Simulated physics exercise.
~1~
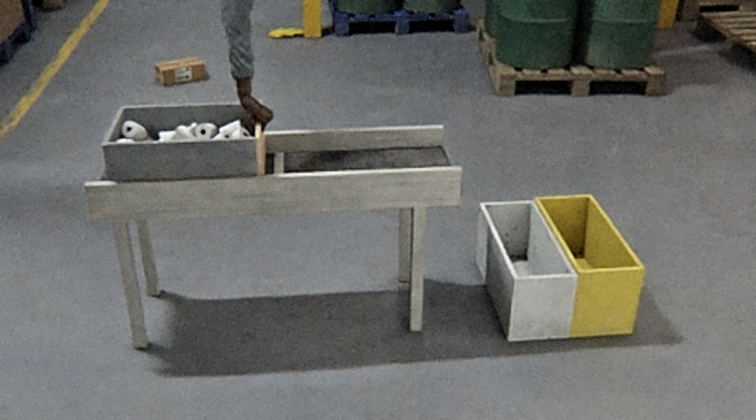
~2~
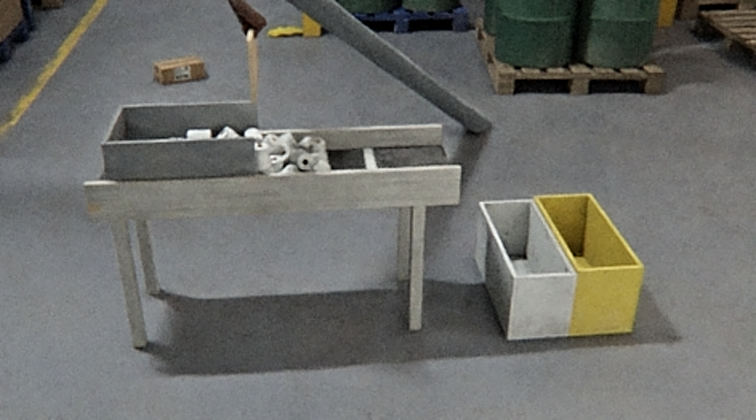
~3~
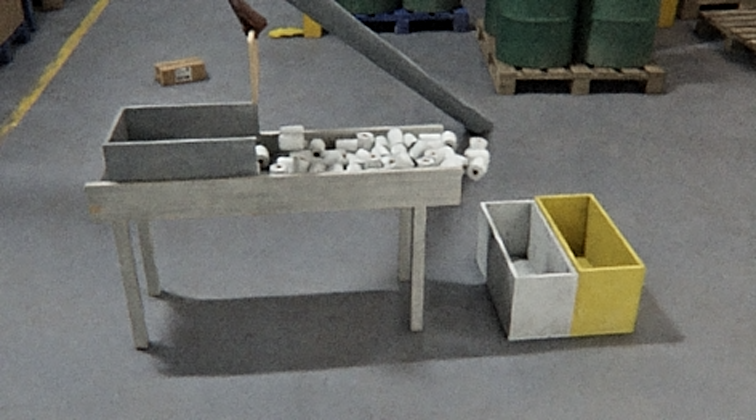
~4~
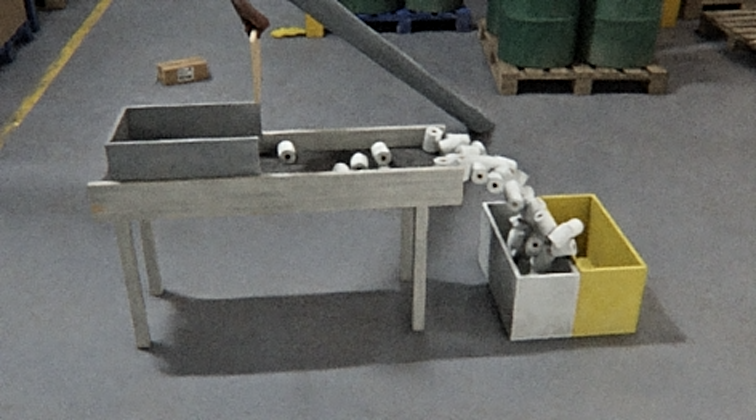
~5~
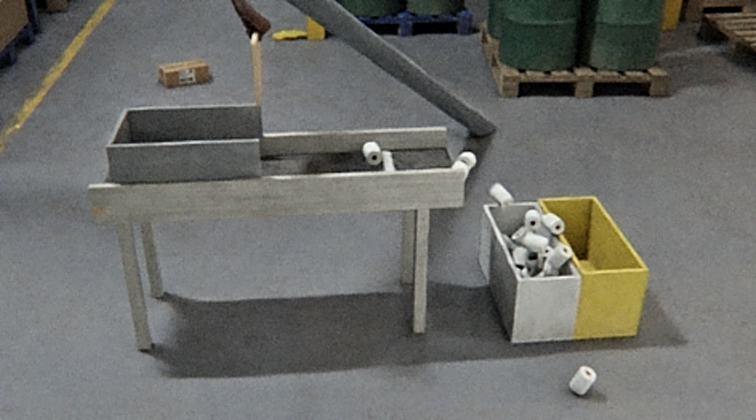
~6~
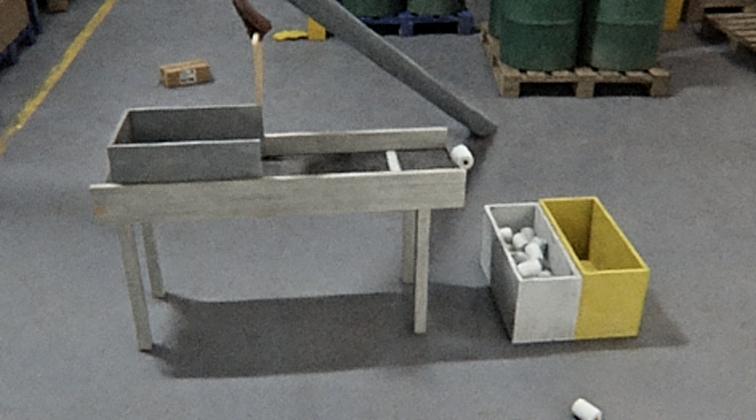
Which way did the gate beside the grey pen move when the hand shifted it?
The gate moved up, clearing the way for the paper rolls to ride out on the belt.
A hand lifted the gate of a grey pen, and a belt carried a load of white paper rolls to the right, where they tumbled off the end, mostly into the white bin, while one ended up on the floor in front.
